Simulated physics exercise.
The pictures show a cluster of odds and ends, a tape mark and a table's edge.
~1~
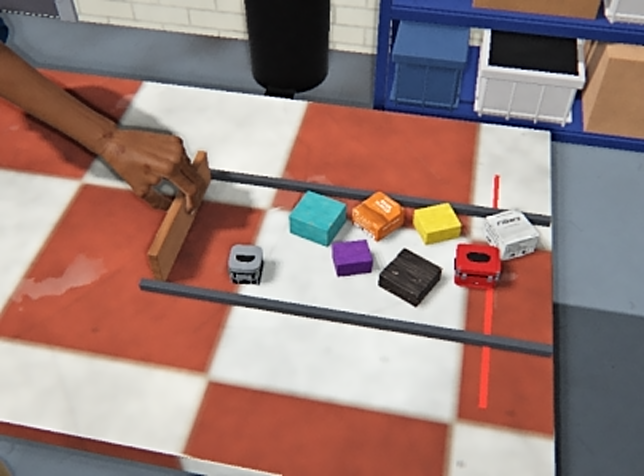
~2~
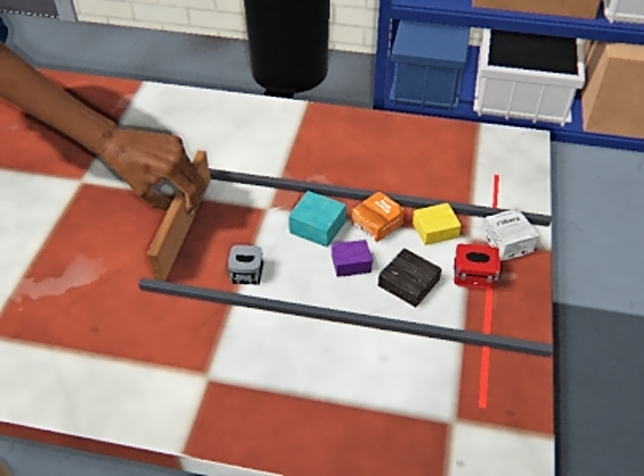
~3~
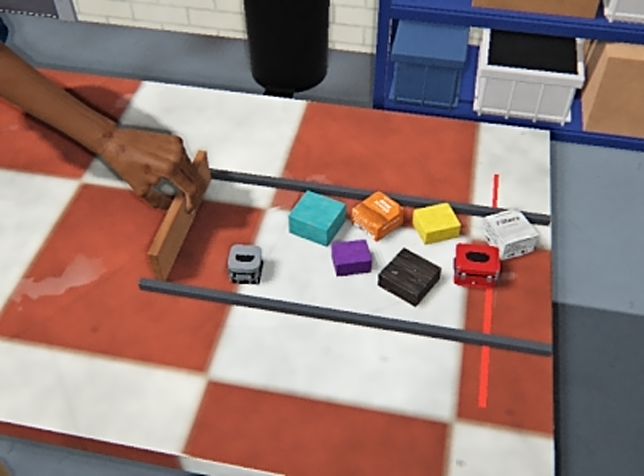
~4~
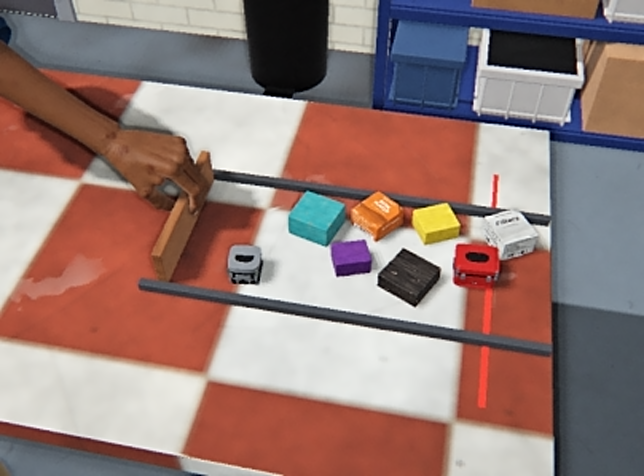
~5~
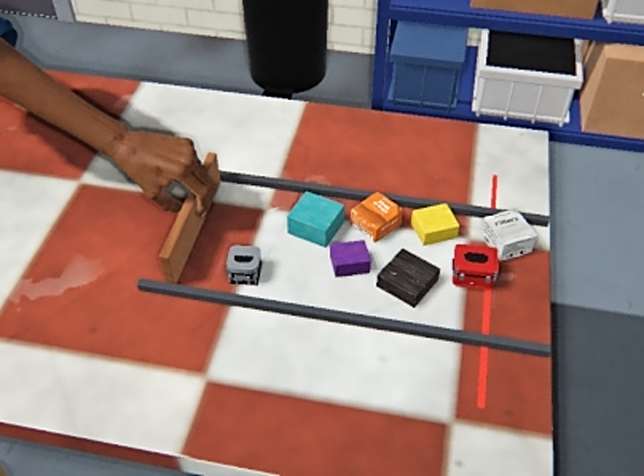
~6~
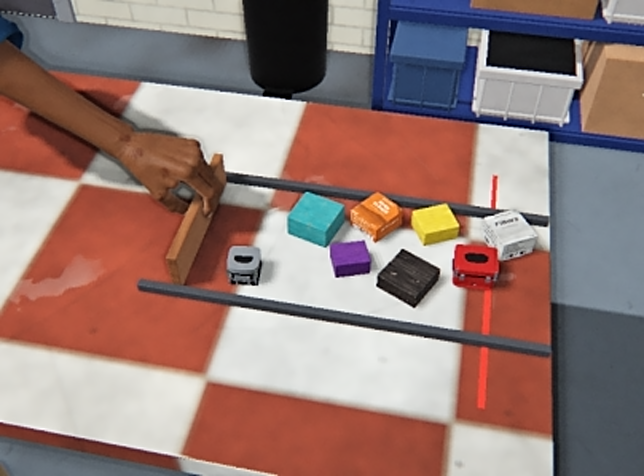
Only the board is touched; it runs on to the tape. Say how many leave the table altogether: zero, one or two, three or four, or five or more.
As it turns out, the number that fall off is three or four.
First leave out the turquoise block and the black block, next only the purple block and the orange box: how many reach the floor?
Fallen: 1, and 3 in the other try.
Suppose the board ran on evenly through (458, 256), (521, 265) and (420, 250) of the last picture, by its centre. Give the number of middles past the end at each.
In that order 3, 5 and 1.
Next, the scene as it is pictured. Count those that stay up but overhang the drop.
That would be 1.
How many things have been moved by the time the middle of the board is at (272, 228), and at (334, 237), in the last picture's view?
First 1, then 5.
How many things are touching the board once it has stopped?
In contact: 3.
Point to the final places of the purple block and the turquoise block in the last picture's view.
Near (505, 276) and (515, 245).
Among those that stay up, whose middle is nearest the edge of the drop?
The black block ends nearest.
Early on, none off yet; white box at rest near (508, 235); red case at rest near (474, 267); yellow block at rest near (435, 225).
A while later, none off yet; white box travelled about its own width near (544, 244); red case travelled a little near (495, 265); yellow block travelled well along near (504, 230).
Finally, the number that fall off is three or four; lost, orange box, yellow block, red case and white box.
